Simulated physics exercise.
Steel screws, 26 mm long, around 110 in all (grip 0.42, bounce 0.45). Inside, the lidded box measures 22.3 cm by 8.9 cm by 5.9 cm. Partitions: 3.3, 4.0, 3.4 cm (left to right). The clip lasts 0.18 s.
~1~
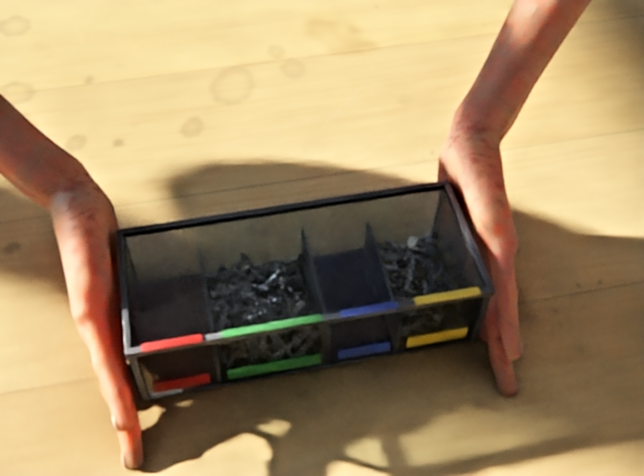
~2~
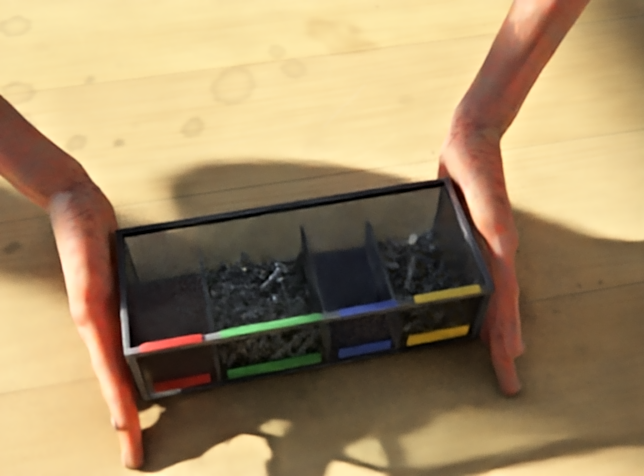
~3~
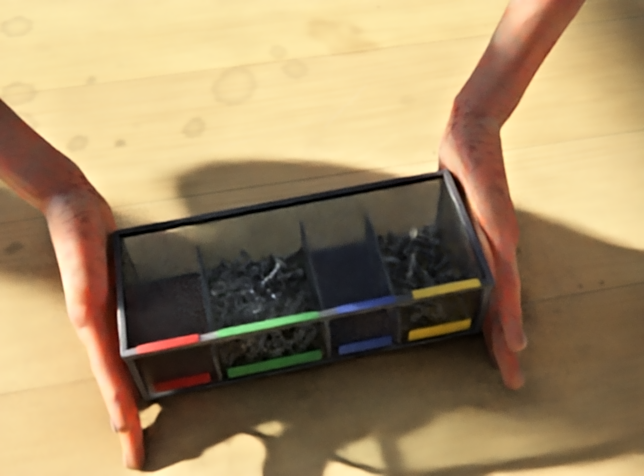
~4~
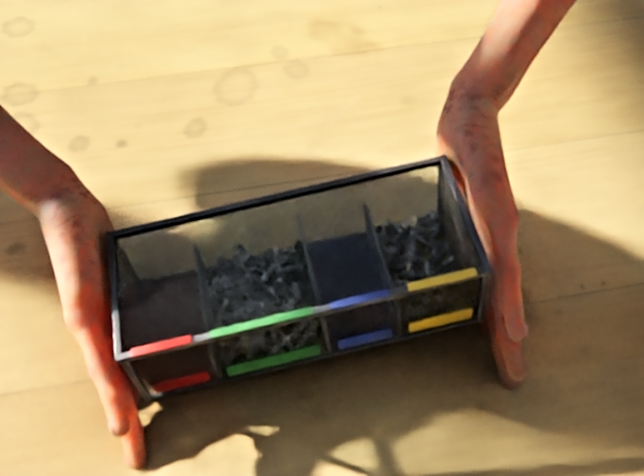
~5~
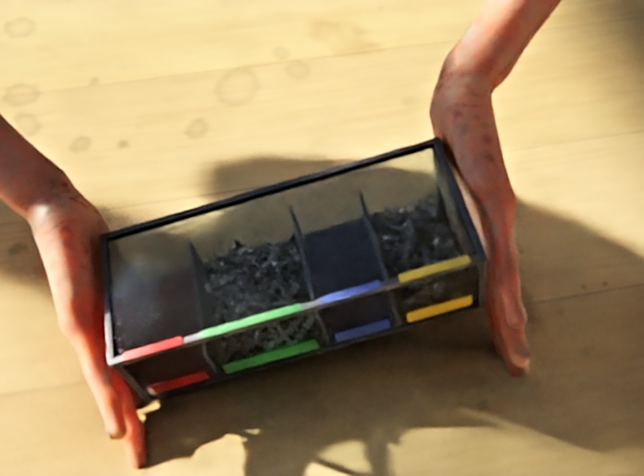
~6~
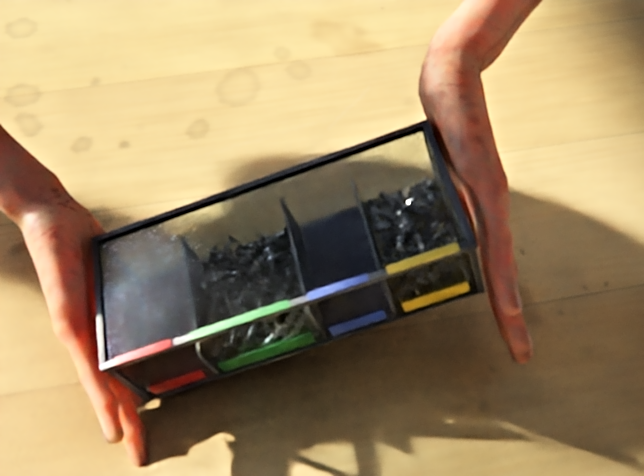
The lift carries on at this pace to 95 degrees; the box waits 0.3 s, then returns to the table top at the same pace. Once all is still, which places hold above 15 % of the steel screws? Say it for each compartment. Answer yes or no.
Red: Yes, blue: No, green: Yes, yellow: No.
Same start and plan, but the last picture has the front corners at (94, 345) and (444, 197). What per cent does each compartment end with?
Red 75, blue 0, green 20, yellow 5.
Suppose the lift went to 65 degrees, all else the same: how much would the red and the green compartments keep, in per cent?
Then: Red 5, green 55.
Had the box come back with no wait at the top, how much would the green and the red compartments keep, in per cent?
Then: Green 35, red 55.
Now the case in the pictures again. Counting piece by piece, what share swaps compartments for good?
Roughly 70 per cent.
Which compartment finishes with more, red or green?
It is the red one.
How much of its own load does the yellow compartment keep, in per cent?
Some 20 per cent.
Then, 0.76 s after the last picture, tilt 95 degrees; red 35 %, blue 10 %, green 45 %, yellow 10 %.
Then, 1.27 s after the last picture, tilt 52 degrees; red 60 %, green 30 %, yellow 5 %.
Then, 1.84 s after the last picture, tilt 0 degrees; red 60 %, green 30 %, yellow 5 %.
In the end, red 60 %, blue 0 %, green 30 %, yellow 5 %.
